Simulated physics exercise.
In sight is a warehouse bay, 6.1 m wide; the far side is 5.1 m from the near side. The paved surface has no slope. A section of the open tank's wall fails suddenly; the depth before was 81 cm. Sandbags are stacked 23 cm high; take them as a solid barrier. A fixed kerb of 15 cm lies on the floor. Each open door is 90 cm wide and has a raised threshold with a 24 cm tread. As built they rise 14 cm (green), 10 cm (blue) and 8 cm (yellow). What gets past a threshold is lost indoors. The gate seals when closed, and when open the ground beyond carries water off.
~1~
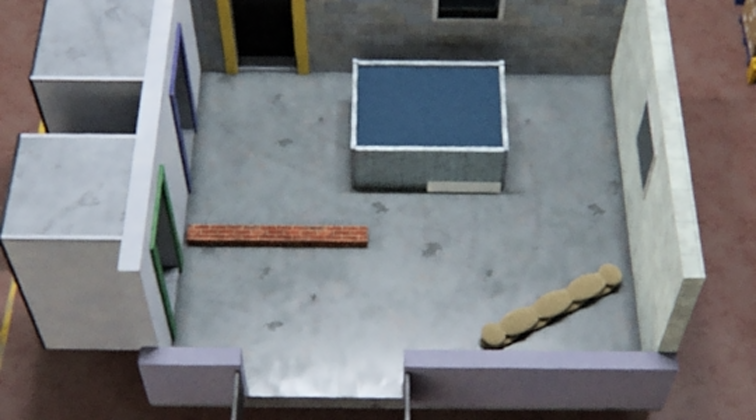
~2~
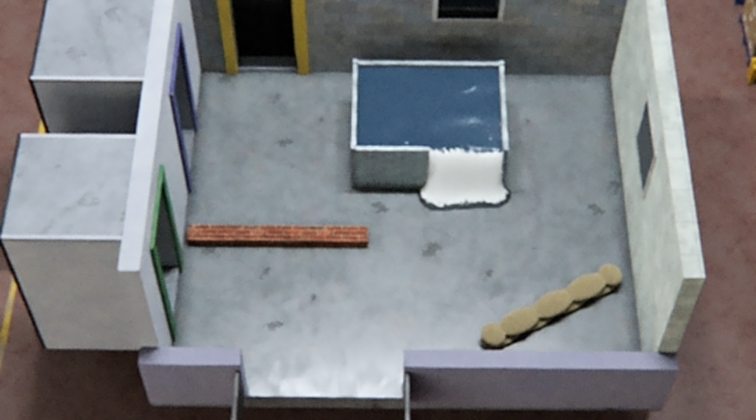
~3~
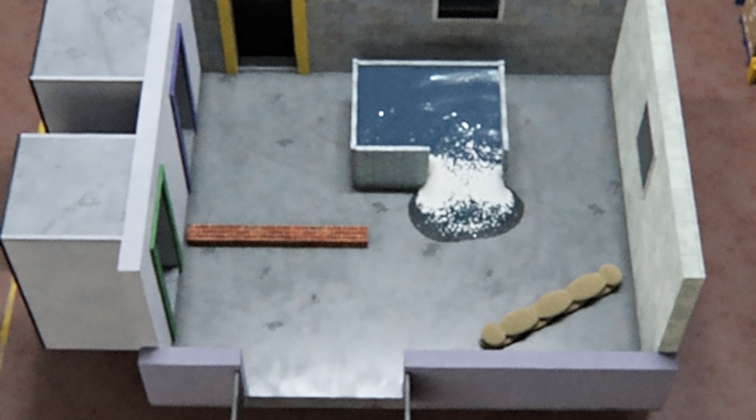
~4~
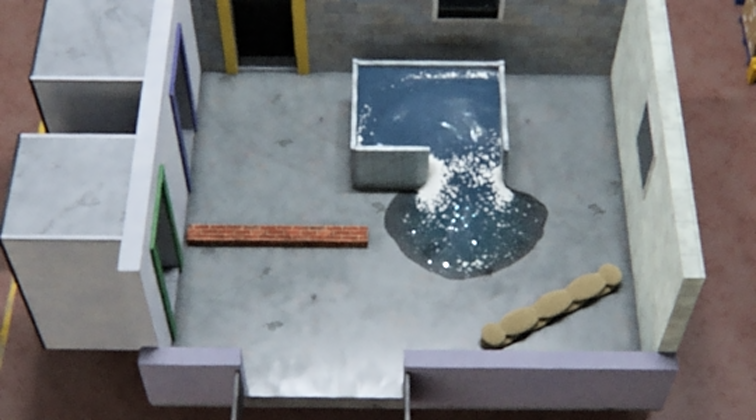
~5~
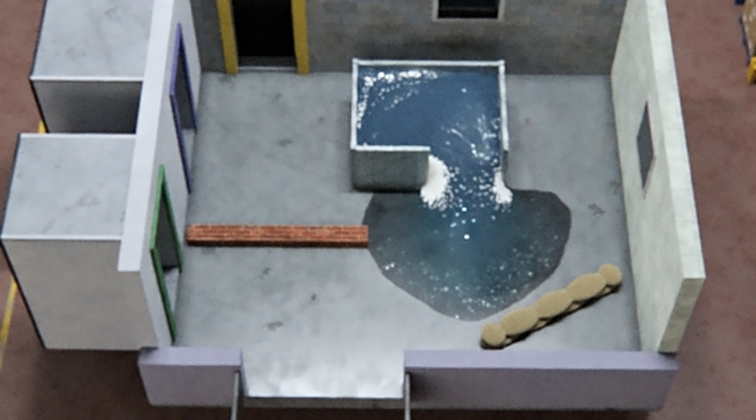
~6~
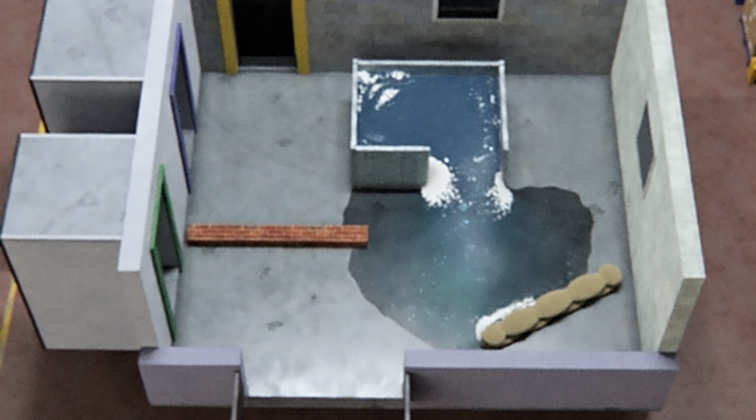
To begin with, dark blue water sits still in an open tank inside a walled bay with a brick strip and stacked sandbags. Part of the tank's front wall gives way, and white, foaming water bursts onto the grey floor. The pool widens toward the viewer, reaching the bricks and foaming against the sandbags.
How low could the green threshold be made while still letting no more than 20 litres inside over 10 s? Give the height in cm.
About 8.5 cm.
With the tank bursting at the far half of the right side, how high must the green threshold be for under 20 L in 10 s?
About 11.5 cm.
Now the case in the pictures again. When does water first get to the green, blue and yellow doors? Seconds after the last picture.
Arrival: Green 2.6 s, blue 4.0 s, yellow 6.0 s.
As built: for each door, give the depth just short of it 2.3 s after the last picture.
Depths in cm: Green 0, blue 0, yellow 0.
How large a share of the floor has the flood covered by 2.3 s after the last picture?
About 50 per cent.
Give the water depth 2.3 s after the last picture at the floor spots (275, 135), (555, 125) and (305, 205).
In that order: 0, 2 and 0 cm.
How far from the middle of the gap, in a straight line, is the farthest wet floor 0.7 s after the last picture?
Some 3.6 m out.
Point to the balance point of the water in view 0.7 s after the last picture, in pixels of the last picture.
At about (445, 194).
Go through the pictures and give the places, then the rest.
The first picture shows still water, 81 cm deep, in the open tank at (429, 108); the green door at (167, 260) is dry.
In the second picture, the front is at (434, 206), 0.4 m from the gap at (464, 171); 0.3 m2 of floor is wet, 81 cm left at the back.
In the third picture, the gap is at (464, 174), the front 0.8 m out at (435, 235); the back of the open tank holds 80 cm.
In the fourth picture, the front is at (449, 272), 1.4 m from the gap at (464, 176); 2.2 m2 of floor is wet, 73 cm left at the back.
In the fifth picture, water pours out at (464, 176) and has run 2.1 m, to (463, 315); about 6 cm deep outside, 68 cm at the back.
In the sixth picture, water pours out at (464, 175) and has run 2.7 m, to a hidden place; about 5 cm deep outside, 69 cm at the back; the green door at (167, 260), 4.3 m from the gap, is still 2.4 m from the nearest water.
Then, 0.7 s after the last picture water covers 35 % of the floor, deepest (40 cm) near (531, 308); it has not reached the green door.
Then, 2.3 s after the last picture water covers 50 % of the floor, deepest (25 cm) near (423, 380); it has not reached the green door.
Then, 9.3 s after the last picture water covers 90 % of the floor, deepest (11 cm) near (197, 247); 9 cm at the green door, 0 litres in over its 14 cm threshold.
At the green door as built, the water peaked near 12 cm, 6.5 s after the last picture.
With a threshold of 7.5 cm, 33 litres would have come in within the 10 s; with 10 cm, 8 litres. So under 20 litres takes about 8.5 cm.
